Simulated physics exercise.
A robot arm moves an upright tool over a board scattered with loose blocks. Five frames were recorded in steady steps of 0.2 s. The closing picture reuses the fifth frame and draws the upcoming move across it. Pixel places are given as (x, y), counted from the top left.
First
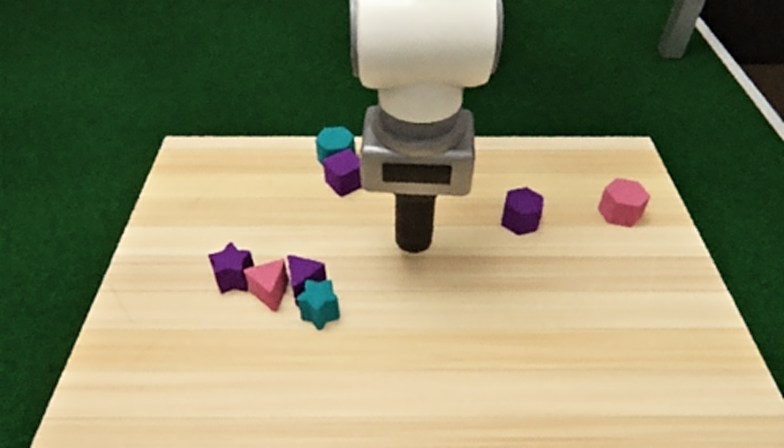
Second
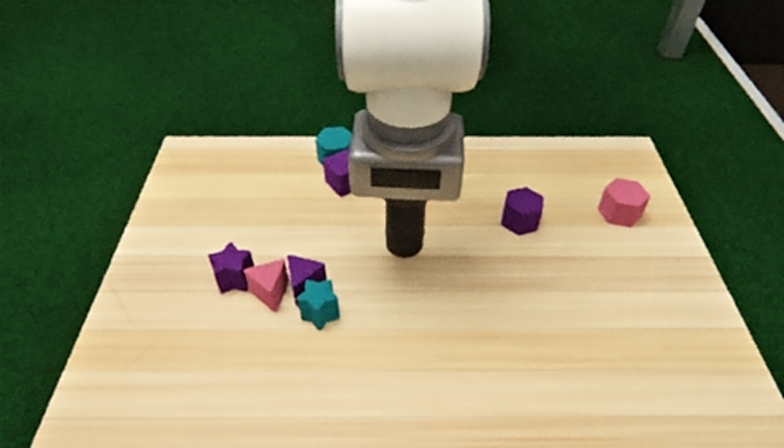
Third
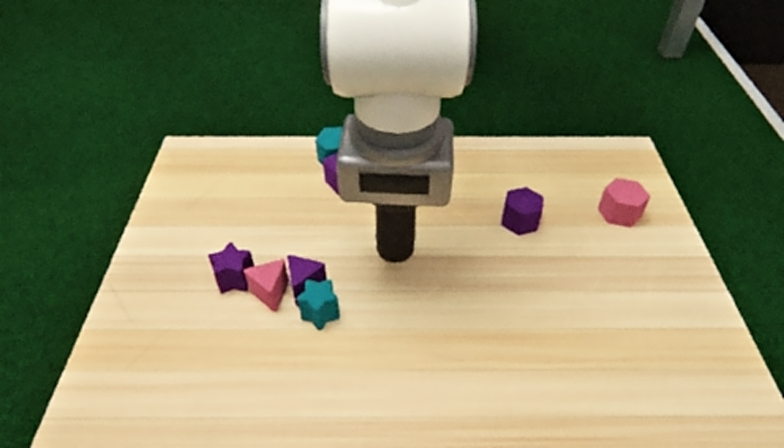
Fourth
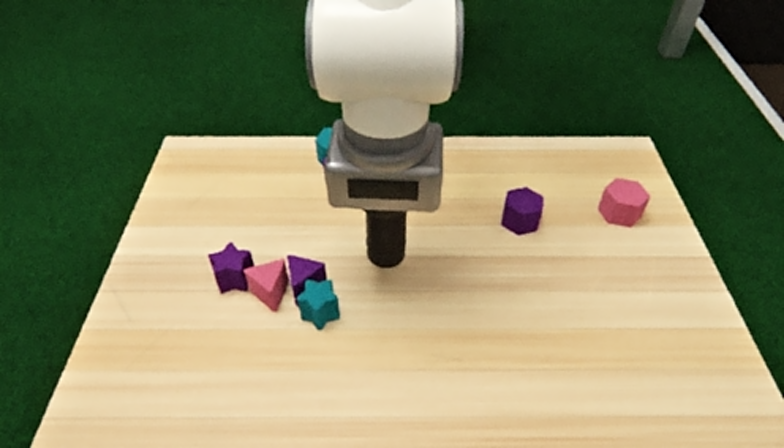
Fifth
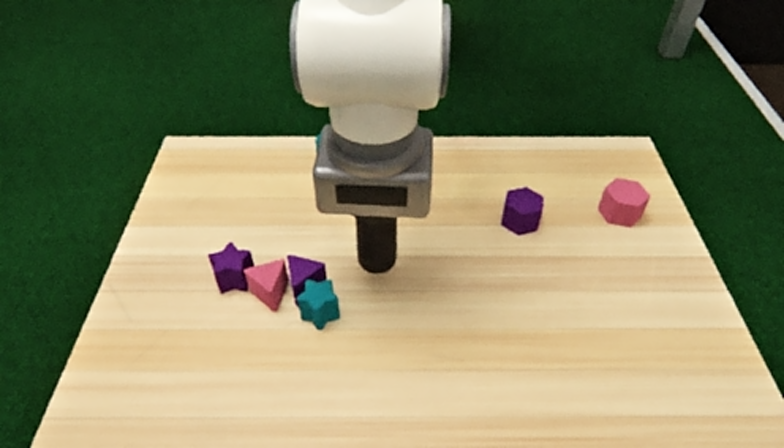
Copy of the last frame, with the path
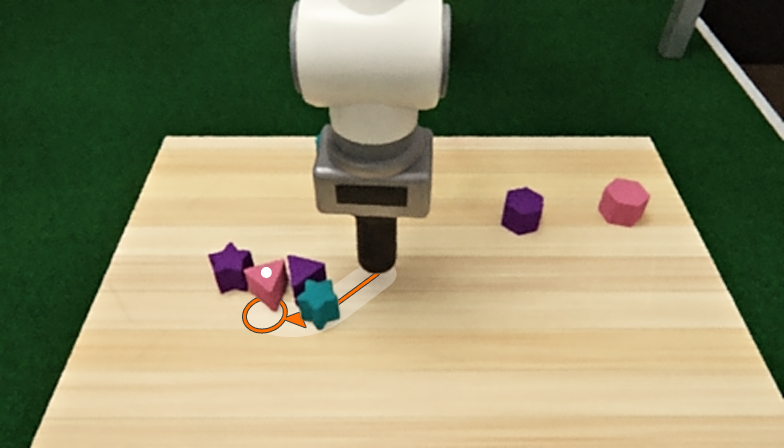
A robot arm holding a dark upright tool moved slowly a short way left and slightly toward the viewer over a wooden board, gradually blocking the view of two blocks behind it, while the scattered blocks stayed still.
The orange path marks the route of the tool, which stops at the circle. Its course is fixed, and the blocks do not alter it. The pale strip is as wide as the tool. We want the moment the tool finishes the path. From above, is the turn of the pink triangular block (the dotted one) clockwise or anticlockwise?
Its spin: Clockwise.
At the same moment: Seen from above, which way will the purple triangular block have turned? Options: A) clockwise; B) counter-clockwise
A: Clockwise.
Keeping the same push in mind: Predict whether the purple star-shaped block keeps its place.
That block is going to be left alone.
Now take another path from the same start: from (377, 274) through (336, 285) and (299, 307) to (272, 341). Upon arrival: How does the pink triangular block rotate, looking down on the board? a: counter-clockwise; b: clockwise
It's b.
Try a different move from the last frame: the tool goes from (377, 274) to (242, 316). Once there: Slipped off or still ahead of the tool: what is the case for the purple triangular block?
Pushed along.
The drawn path runs from (377, 274) by way of (346, 297) and (308, 318) to (265, 314); the dot is on the pink triangular block.
The first path, step by step. One third of the way, tool at (343, 285); turquoise star-shaped block at (311, 295), turned 15° anticlockwise.
Two thirds of the way, tool at (305, 305); turquoise star-shaped block at (272, 317), turned 20° anticlockwise.
At the end, tool at (261, 301); purple star-shaped block not moved; pink triangular block at (255, 267), turned 50° clockwise; purple triangular block at (295, 267), turned 40° clockwise; turquoise star-shaped block at (245, 323), turned 55° anticlockwise.
